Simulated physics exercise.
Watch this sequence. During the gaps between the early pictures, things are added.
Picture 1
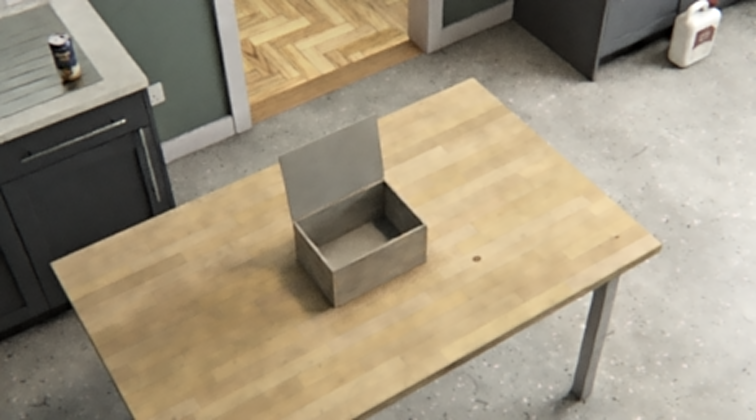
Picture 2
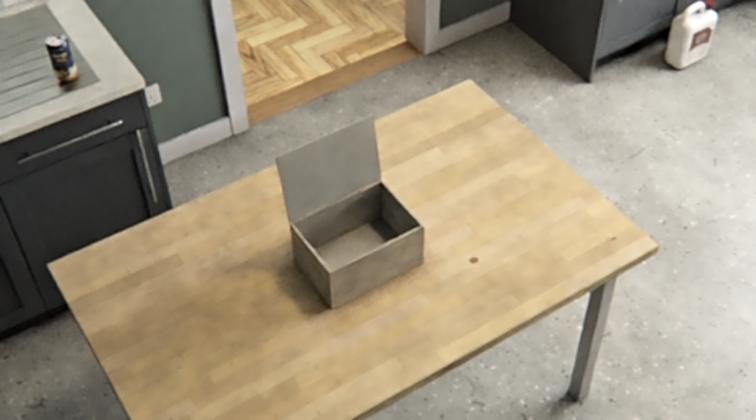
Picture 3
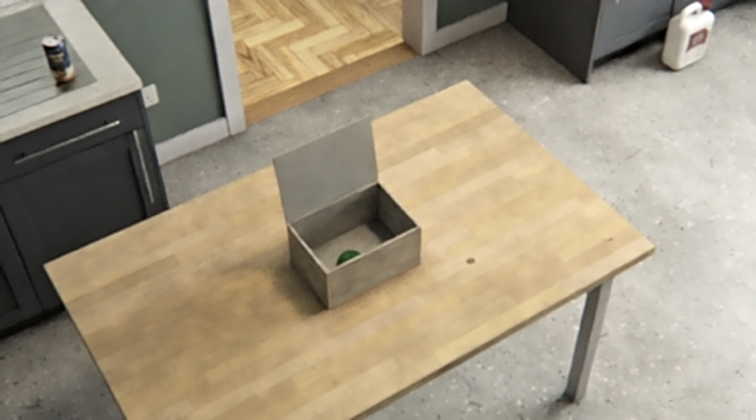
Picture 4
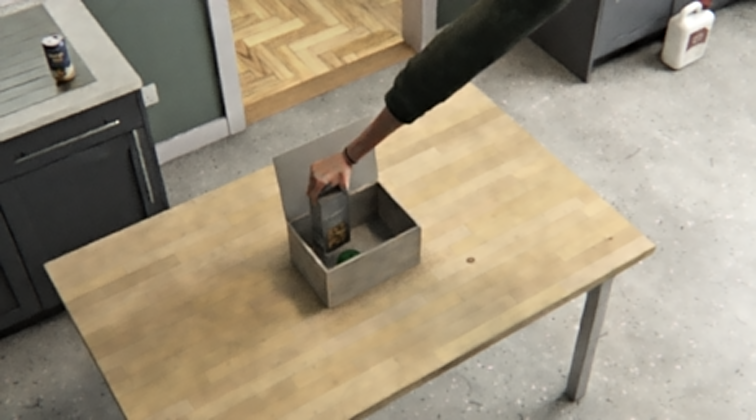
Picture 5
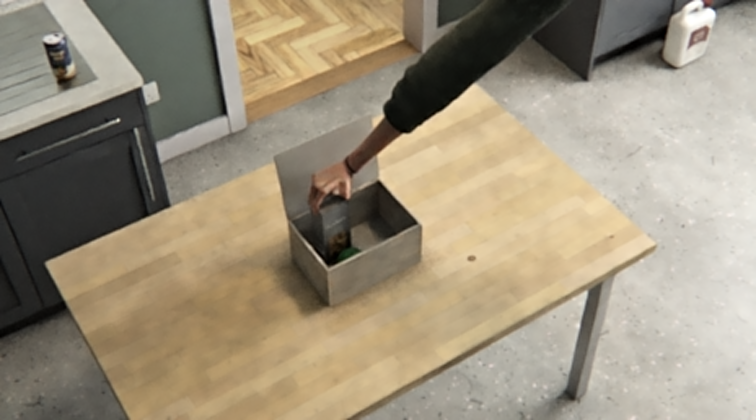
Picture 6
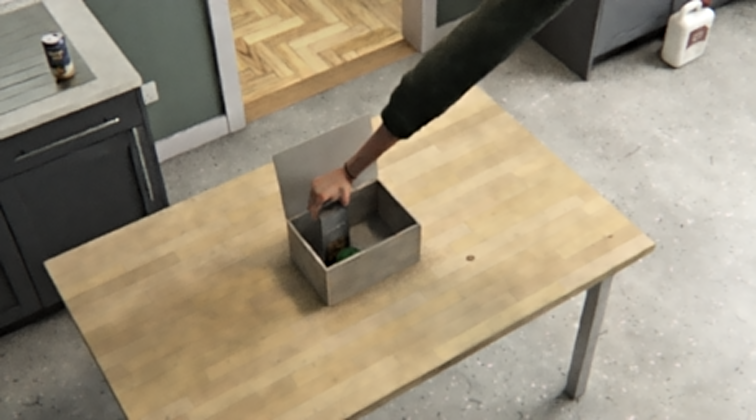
An open grey box sat empty on a wooden table until something green appeared inside, and then a dark-sleeved arm reached in from the upper right and lowered a grey carton into the box.
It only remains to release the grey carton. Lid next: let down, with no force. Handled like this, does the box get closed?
It does not.
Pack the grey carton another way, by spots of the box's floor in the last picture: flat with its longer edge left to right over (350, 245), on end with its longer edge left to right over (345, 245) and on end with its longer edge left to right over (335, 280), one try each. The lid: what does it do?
With the first placement the lid ends up closed; with the second, it remains open; with the third, it remains open.
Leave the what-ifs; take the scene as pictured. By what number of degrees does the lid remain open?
Roughly 16°.
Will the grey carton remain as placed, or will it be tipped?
By the end the grey carton has leaned over.
Then, 1.20 s after the last picture, lid starting down.
Then, 1.70 s after the last picture, lid 59° above the rim.
Then, 3.40 s after the last picture, lid 42° above the rim; grey carton tipped 11° from how it was near (335, 235).
Then, 3.80 s after the last picture, lid 20° above the rim; grey carton tipped 37° from how it was near (343, 244); green apple rolled a little.
At rest, lid 15° above the rim; tipped over in the box, grey carton; green apple in place. Seen from the same camera at the end, grey carton near (342, 244).
